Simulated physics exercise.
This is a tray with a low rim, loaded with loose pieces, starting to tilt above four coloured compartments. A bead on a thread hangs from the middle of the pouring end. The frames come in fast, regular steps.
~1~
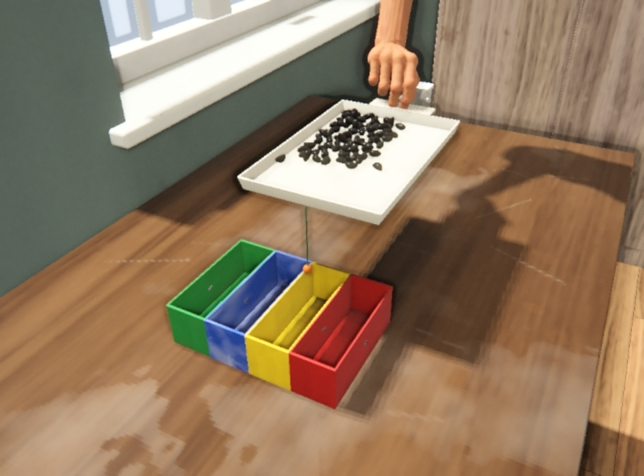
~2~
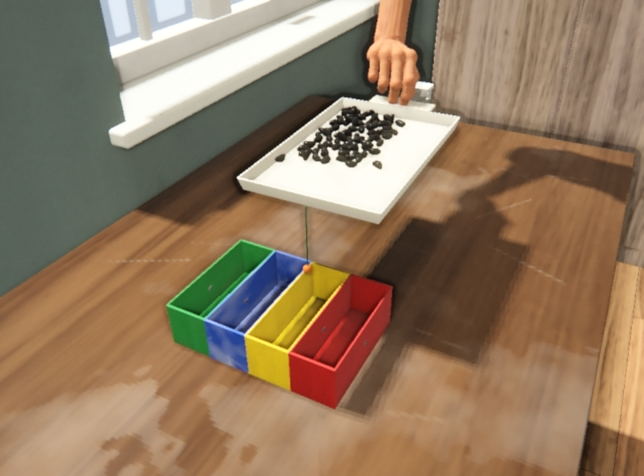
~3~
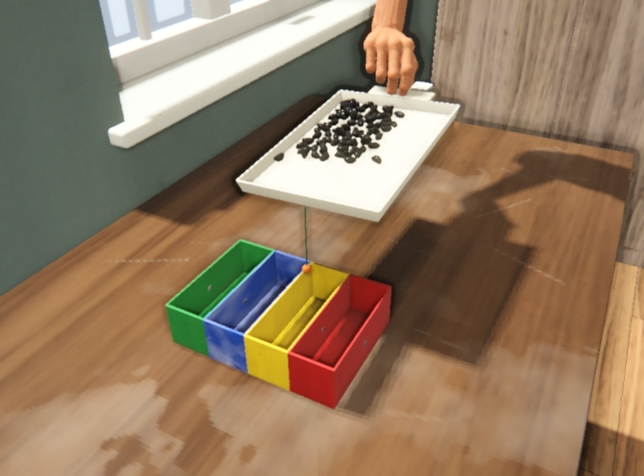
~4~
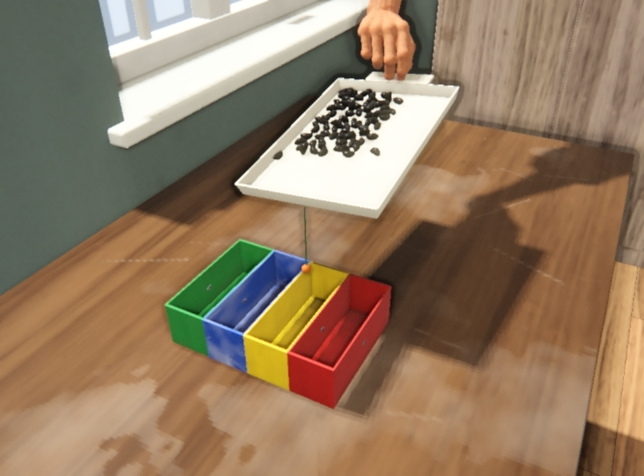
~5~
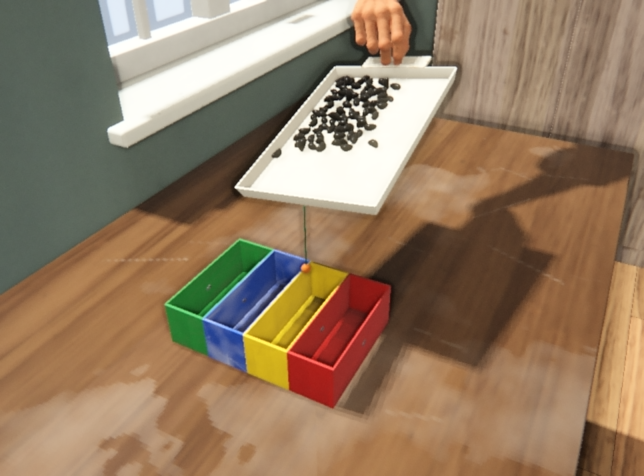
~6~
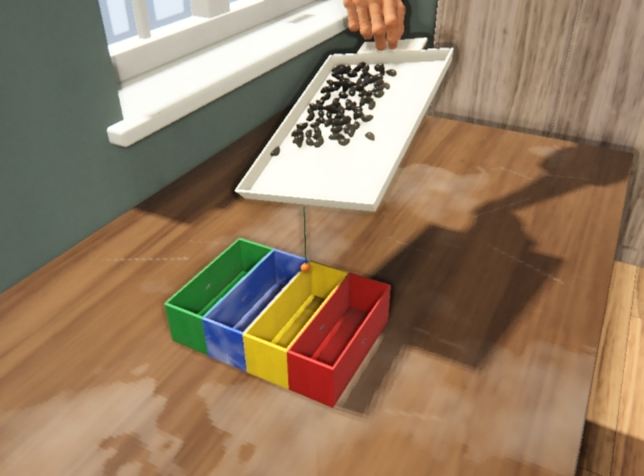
To begin with, a hand holds a white low-rimmed tray of small black beans almost level above green, blue, yellow and red compartments on a wooden table. The hand then raises the tray's far end steadily, tilting it toward the compartments, while the beans stay clustered on its surface.
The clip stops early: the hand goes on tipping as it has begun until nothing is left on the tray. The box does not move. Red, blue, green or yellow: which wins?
The green one ends fullest.
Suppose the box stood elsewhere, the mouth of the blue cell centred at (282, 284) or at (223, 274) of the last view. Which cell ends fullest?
One: That green cell. Two: That blue cell.
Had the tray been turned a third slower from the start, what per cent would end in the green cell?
Roughly 50 in a hundred.
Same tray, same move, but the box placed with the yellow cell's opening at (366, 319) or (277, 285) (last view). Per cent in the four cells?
Roughly 10 per cent, and 100 per cent.
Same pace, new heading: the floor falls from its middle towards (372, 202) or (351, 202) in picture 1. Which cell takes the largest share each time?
At the first place the red one, at the second the cell in red.
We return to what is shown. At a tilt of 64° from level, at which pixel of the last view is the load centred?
Close to (270, 158).
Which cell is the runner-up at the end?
Next in line is the blue cell.
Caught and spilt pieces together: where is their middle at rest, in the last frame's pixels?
Near (241, 297).
Soon, tray tipped steeply; nearly all on the tray; a stray few falling or outside the box.
A while on, tray tipped past a quarter turn; about a quarter on the tray; about half in the green cell; a small part in the blue cell; a small part falling or outside the box.
Towards the end, tray tipped past a quarter turn; about two thirds in the green cell; about a quarter in the blue cell; a small part falling or outside the box.
Finally, tray tipped past a quarter turn; about two thirds in the green cell; about a quarter in the blue cell; none in the red cell; none in the yellow cell; a small part outside the box.
